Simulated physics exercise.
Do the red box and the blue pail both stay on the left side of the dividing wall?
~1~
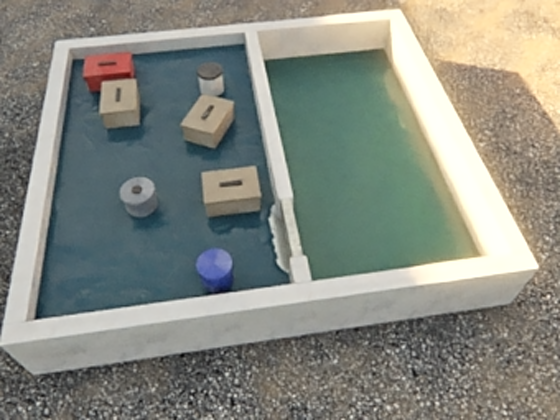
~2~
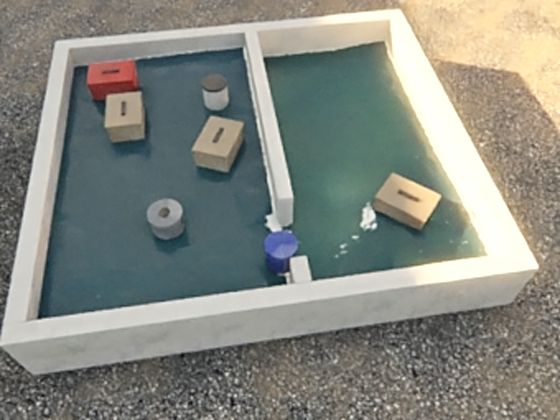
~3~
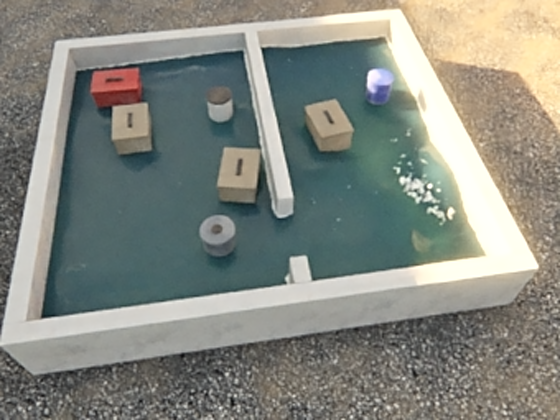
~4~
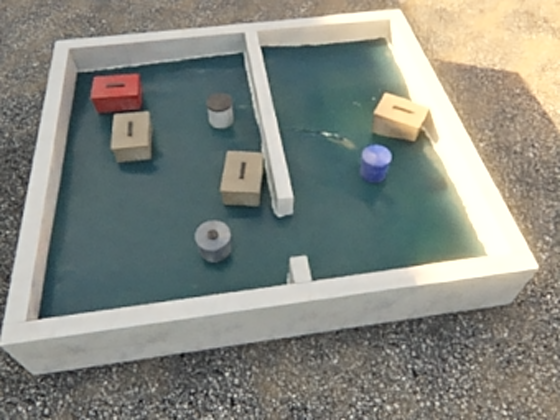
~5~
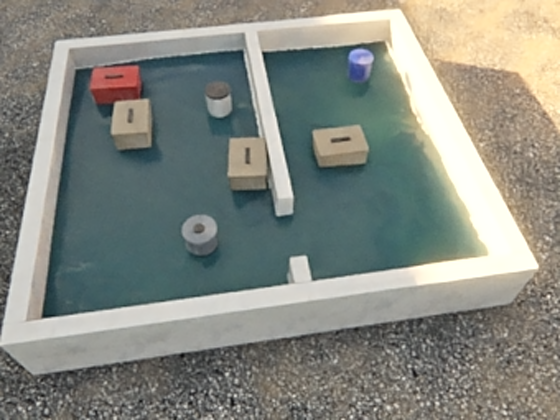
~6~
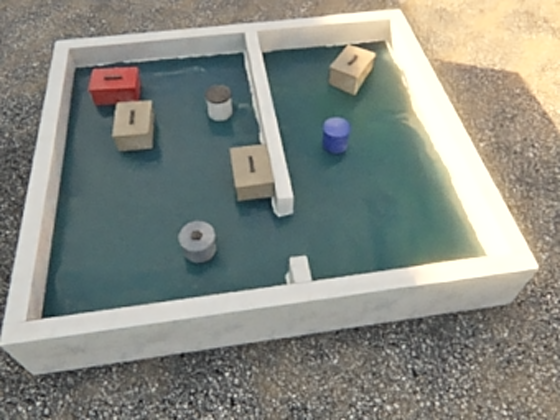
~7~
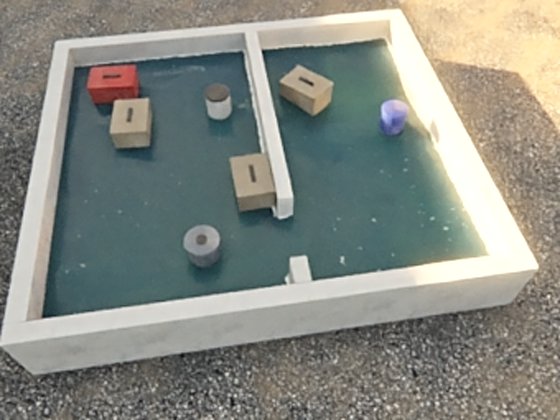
No, only the red box stays on the left, floating near the back corner. The blue pail is carried through the gap and ends up floating on the right side.
In a shallow walled pool split by a divider, water surged through an opening near the front, sweeping a blue pail and a tan box into the right side, where they drifted around and stayed afloat while the red box and the others remained left.
